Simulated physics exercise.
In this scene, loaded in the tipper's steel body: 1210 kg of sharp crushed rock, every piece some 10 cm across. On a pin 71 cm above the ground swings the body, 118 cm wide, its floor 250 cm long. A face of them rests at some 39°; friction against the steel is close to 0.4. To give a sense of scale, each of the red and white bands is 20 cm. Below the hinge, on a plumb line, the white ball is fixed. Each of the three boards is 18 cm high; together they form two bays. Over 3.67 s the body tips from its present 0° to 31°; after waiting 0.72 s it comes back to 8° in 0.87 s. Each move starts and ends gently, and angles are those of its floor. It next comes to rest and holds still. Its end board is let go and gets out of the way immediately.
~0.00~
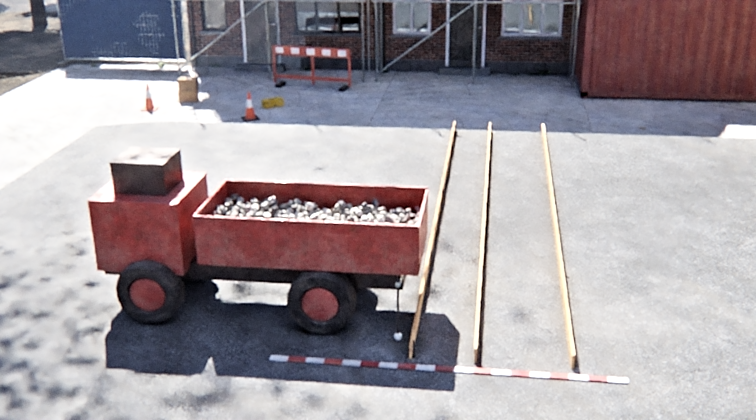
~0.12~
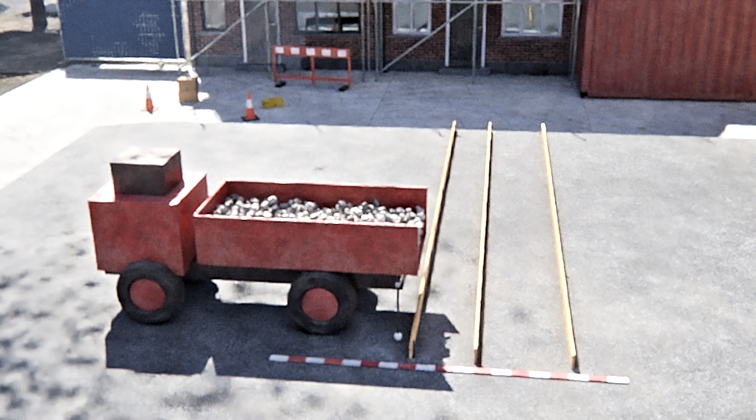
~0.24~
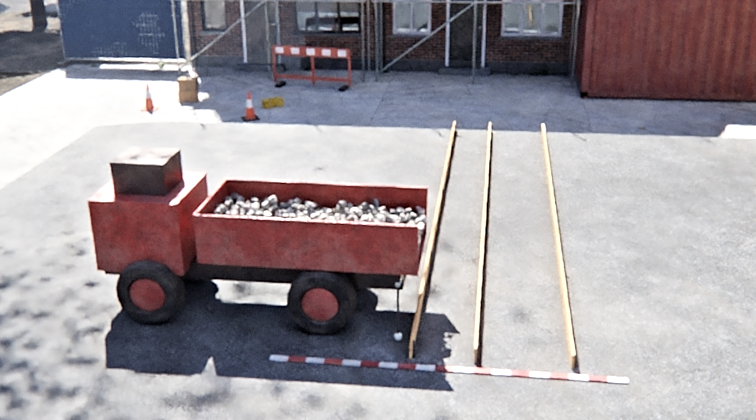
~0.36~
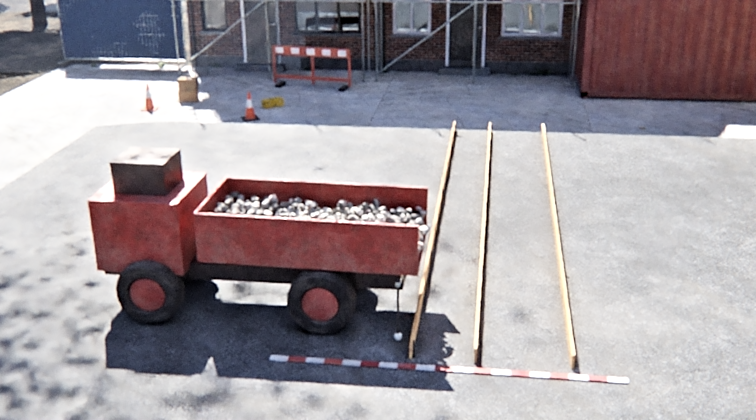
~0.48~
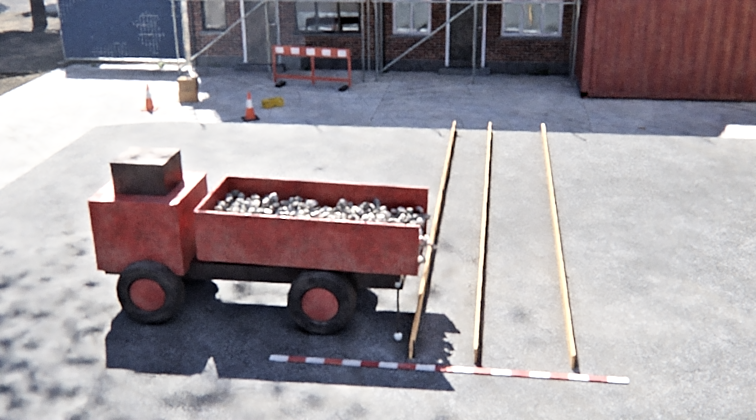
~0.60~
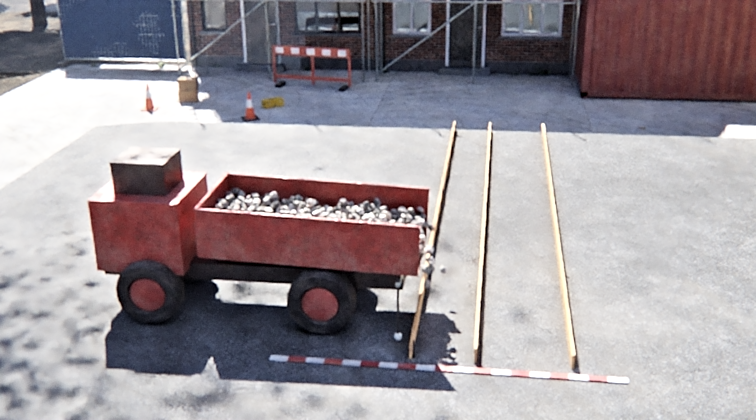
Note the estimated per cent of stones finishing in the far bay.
Estimate: 30 per cent.
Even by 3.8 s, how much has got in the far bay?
By that moment, roughly 0 per cent of the load.
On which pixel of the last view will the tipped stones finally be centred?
Their middle ends up near (460, 305).
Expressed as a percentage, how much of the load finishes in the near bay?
About 60 per cent.
After 2.8 s the floor is at 26°; 83 % in the body, 17 % in the near bay; the foremost stones are at (472, 313).
After 3.8 s the floor is at 31°; 56 % in the body, 43 % in the near bay, 1 % in the far bay; the foremost stones are at (489, 310).
After 5.7 s the floor is at 8°; 4 % in the body, 4 % short of the bays, 63 % in the near bay, 29 % in the far bay; the foremost stones are at (551, 312).
After 8.8 s the floor is at 8°; 4 % in the body, 6 % short of the bays, 61 % in the near bay, 29 % in the far bay; the foremost stones are at (551, 312).
